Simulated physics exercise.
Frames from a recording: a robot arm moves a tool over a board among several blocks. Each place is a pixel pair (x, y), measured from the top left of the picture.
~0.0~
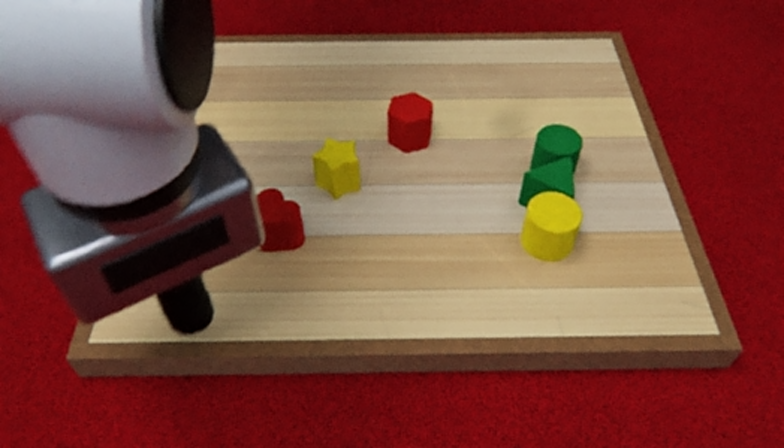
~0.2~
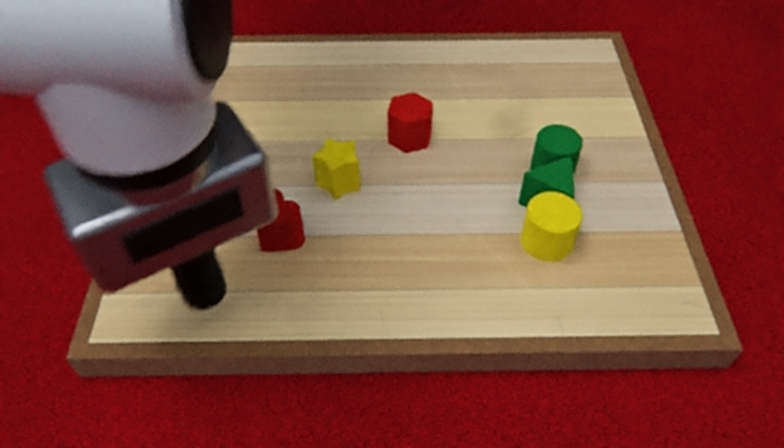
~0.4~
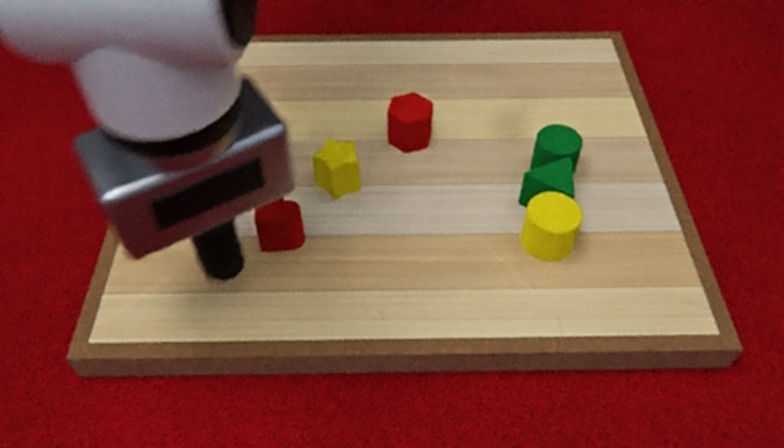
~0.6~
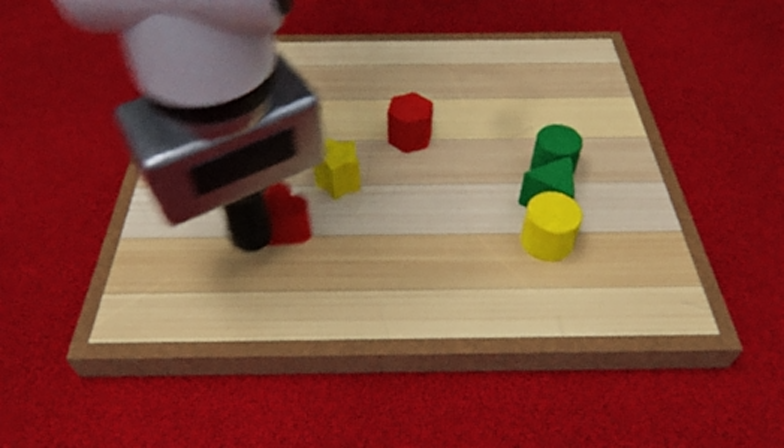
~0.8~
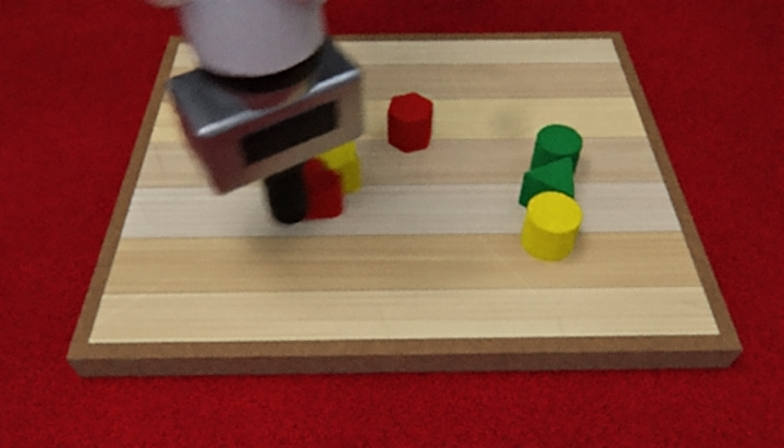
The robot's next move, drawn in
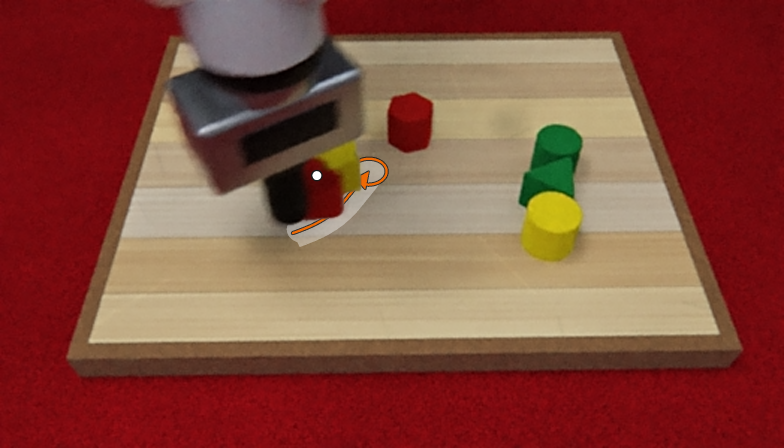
On a pale striped wooden board with a brown rim, set on a red surface, the view looks down at an angle and stays still. A red heart-shaped block, a yellow star and a red hexagon sit left to centre, with two green blocks and a yellow cylinder at right. A white and grey robot arm moves its black tip up and rightward, pushing the heart-shaped block toward the star.
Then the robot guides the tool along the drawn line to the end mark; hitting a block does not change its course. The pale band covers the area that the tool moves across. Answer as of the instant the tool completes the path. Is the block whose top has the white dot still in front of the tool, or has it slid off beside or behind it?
Before the tool.
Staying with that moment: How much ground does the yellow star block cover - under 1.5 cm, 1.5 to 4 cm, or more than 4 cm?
Offset: Above 4 cm.
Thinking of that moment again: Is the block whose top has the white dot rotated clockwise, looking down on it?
No, I don't think so.
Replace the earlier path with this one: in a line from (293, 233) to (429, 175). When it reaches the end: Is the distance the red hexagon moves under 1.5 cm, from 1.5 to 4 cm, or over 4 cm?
It's set to move under 1.5 cm.
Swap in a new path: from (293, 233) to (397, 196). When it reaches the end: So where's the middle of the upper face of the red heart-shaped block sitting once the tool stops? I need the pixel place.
I think it will end close to (387, 140).
Path on the board, from (293, 233) over (327, 217) and (350, 195) to (369, 171); the dot is on the red heart-shaped block.
On the path given first. One third of the way, tool (324, 195); red heart-shaped block (346, 158); yellow star block (356, 134), turned 15° anticlockwise.
Two thirds of the way, tool (348, 172); red heart-shaped block (366, 136), turned 20° anticlockwise; yellow star block (368, 112), turned 20° anticlockwise.
At the end, tool (368, 149); red heart-shaped block (368, 114), turned 60° anticlockwise; yellow star block (366, 92); red hexagon (412, 103), turned 15° clockwise.
